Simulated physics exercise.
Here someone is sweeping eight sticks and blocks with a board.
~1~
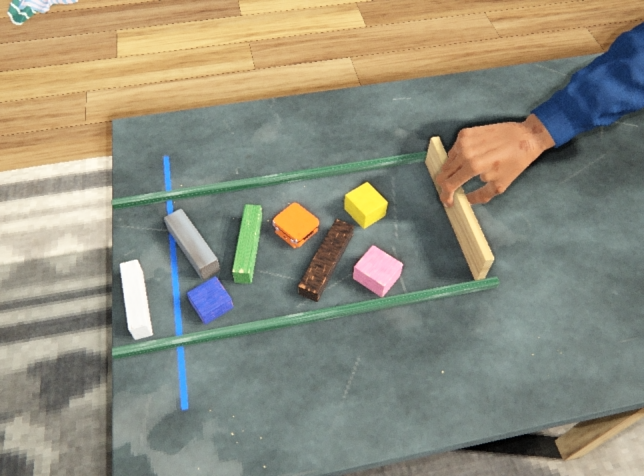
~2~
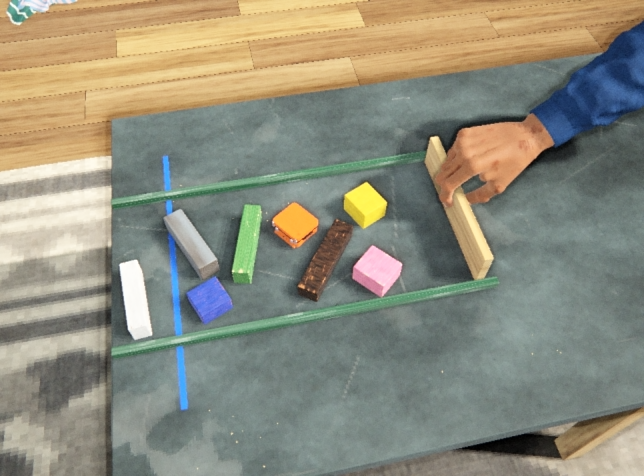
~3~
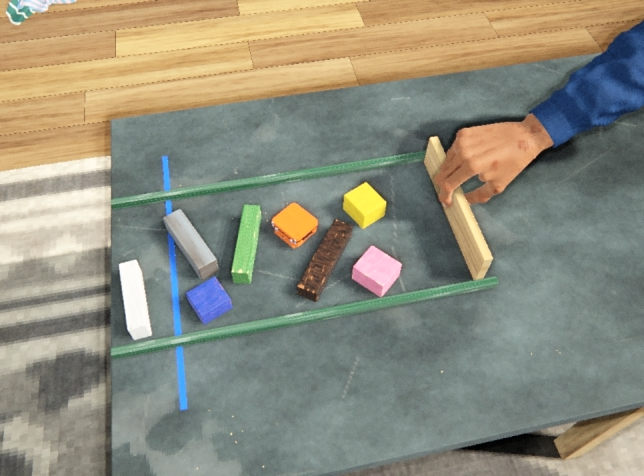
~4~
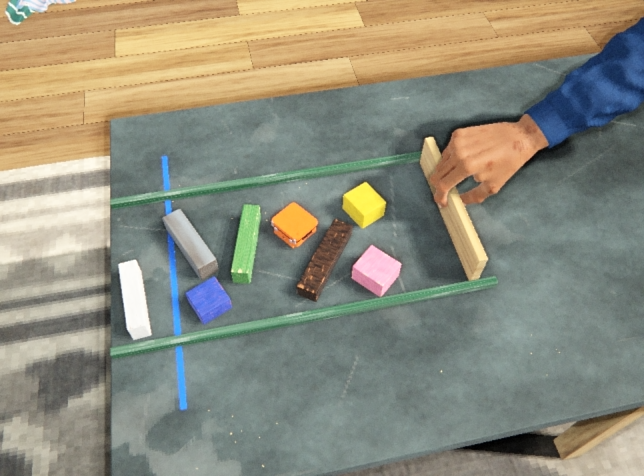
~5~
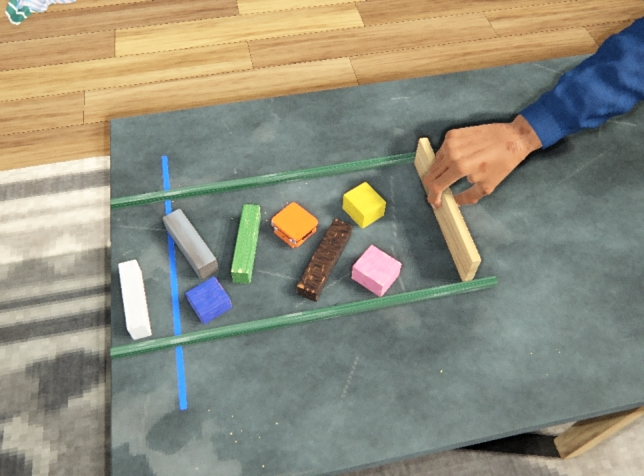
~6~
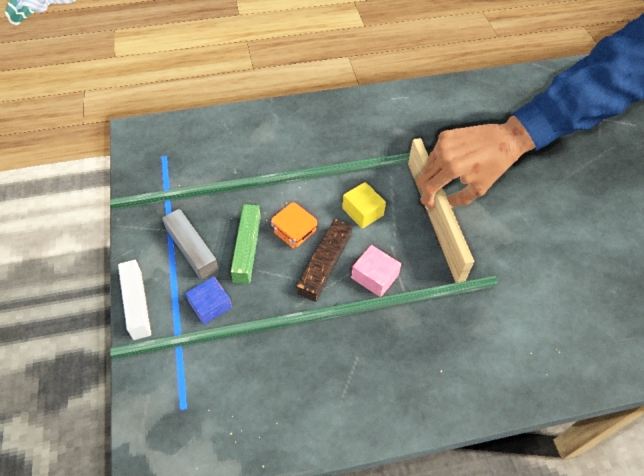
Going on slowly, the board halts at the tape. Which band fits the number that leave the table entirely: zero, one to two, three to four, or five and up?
The band is three to four.
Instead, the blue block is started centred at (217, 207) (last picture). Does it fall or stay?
Here the blue block stays aboard.
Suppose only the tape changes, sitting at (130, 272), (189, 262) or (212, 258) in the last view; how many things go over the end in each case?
You'd get 7, then 3, then 1.
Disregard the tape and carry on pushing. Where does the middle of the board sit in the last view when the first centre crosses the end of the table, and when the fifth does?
(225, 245), later (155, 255).
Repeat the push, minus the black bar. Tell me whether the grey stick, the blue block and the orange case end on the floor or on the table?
Taking them one by one, the grey stick drops away, the blue block holds its spot and the orange case holds its spot.
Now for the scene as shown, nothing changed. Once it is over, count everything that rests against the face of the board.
Looks like 3 of them, all told.
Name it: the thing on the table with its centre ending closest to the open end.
That's the orange case.
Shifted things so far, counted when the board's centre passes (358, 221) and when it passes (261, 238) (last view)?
At the first spot the count is 3, and at the second it is 7.
A little later, none off yet; white bar at rest near (134, 299); grey stick at rest near (190, 244); blue block at rest near (209, 300).
Next, none off yet; white bar at rest near (134, 299); grey stick shifted a little near (163, 247); blue block shifted about its own width near (170, 315).
When it is over, the number that fall off is three or four; down, green bar, blue block, grey stick and white bar.
